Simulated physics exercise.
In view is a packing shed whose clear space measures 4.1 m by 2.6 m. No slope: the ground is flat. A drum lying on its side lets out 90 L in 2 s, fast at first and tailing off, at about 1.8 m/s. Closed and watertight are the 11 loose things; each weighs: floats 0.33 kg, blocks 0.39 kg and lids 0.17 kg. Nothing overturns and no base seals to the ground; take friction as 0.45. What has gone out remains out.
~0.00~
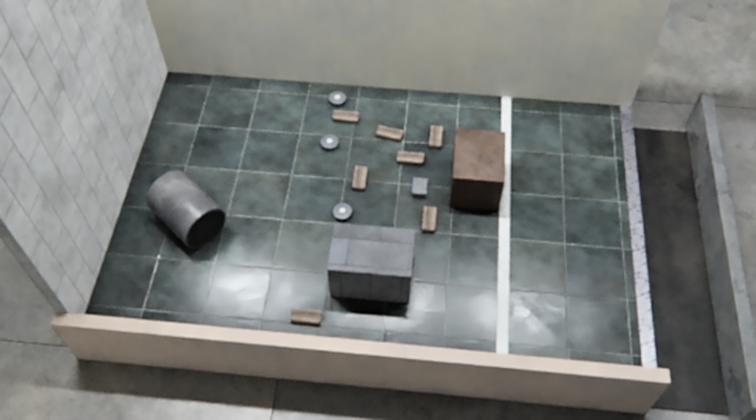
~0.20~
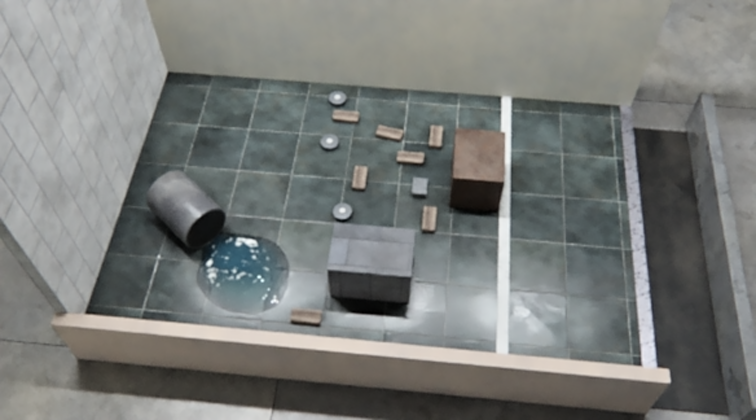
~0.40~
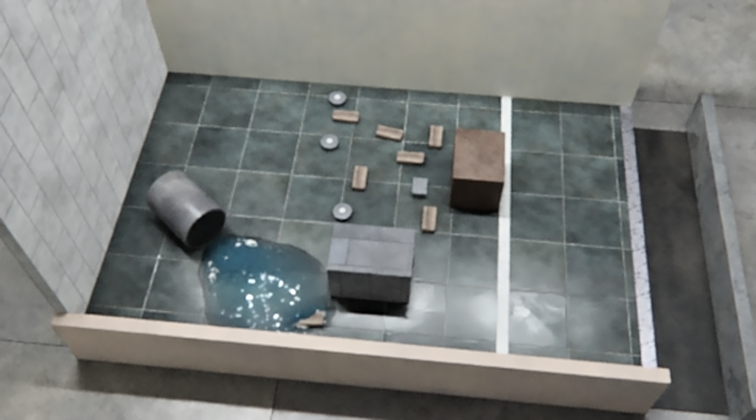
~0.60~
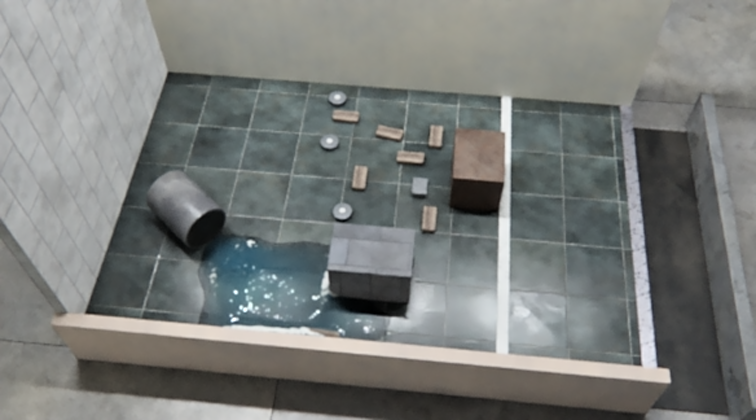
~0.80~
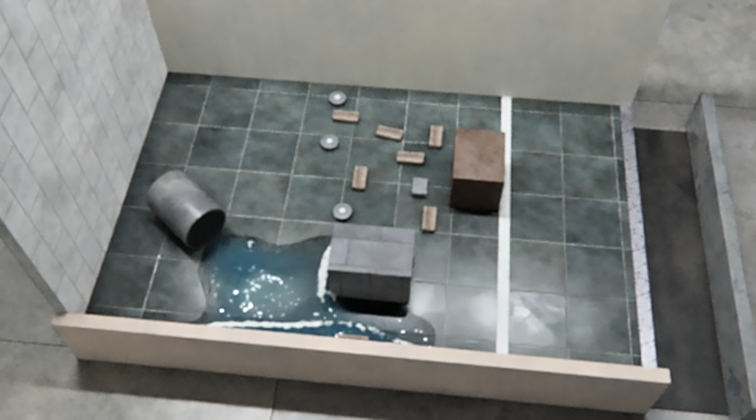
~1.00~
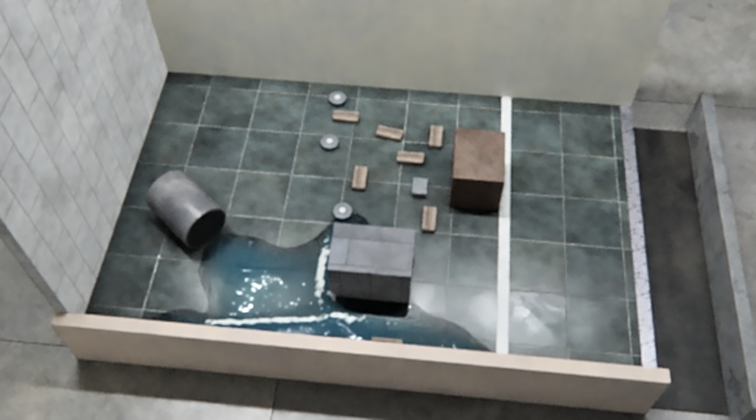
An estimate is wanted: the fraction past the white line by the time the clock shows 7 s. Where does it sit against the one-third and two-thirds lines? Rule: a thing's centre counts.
The fraction ends up below one third.
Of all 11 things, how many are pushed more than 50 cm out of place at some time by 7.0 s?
I make that 2.
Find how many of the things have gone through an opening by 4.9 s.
The count by then is 1.
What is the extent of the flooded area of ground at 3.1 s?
Close to 4.5 m2, I'd say.
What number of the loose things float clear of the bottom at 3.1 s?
The count is 0.
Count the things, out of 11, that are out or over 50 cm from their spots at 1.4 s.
1 in all.
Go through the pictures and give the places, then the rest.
A block at (306, 315) rests on the ground; a lid at (342, 211) rests on the ground; 0.0 m2 under water; 0 of 11 have shifted, in the first picture.
A block at (306, 315) rests on the ground; a lid at (342, 211) rests on the ground; 0.4 m2 under water; 0 of 11 have shifted, in the second picture.
A block at (308, 318) rests on the ground; a lid at (342, 211), on the bottom; 0.7 m2 under water; 0 of 11 have shifted, in the third picture.
A block at (323, 337), afloat, 23 cm from its start; a lid at (342, 211) rests on the ground; 1.0 m2 under water; 1 of 11 have shifted, in the fourth picture.
A block at (352, 342) floats, 42 cm from its start; a lid at (342, 211) rests on the ground; 1.2 m2 under water; 1 of 11 have shifted, in the fifth picture.
A block at (386, 345), afloat, 65 cm from its start; a lid at (343, 211) rests on the ground; water covers 1.4 m2; 1 of 11 have shifted, in the sixth picture.
After 1.4 s 0 of 11 are over the mark; 1 afloat.
After 3.1 s 1 of 11 are over the mark; 0 afloat.
After 4.9 s 1 of 11 are over the mark; 0 afloat.
After 7.0 s 1 of 11 are over the mark; 0 afloat.
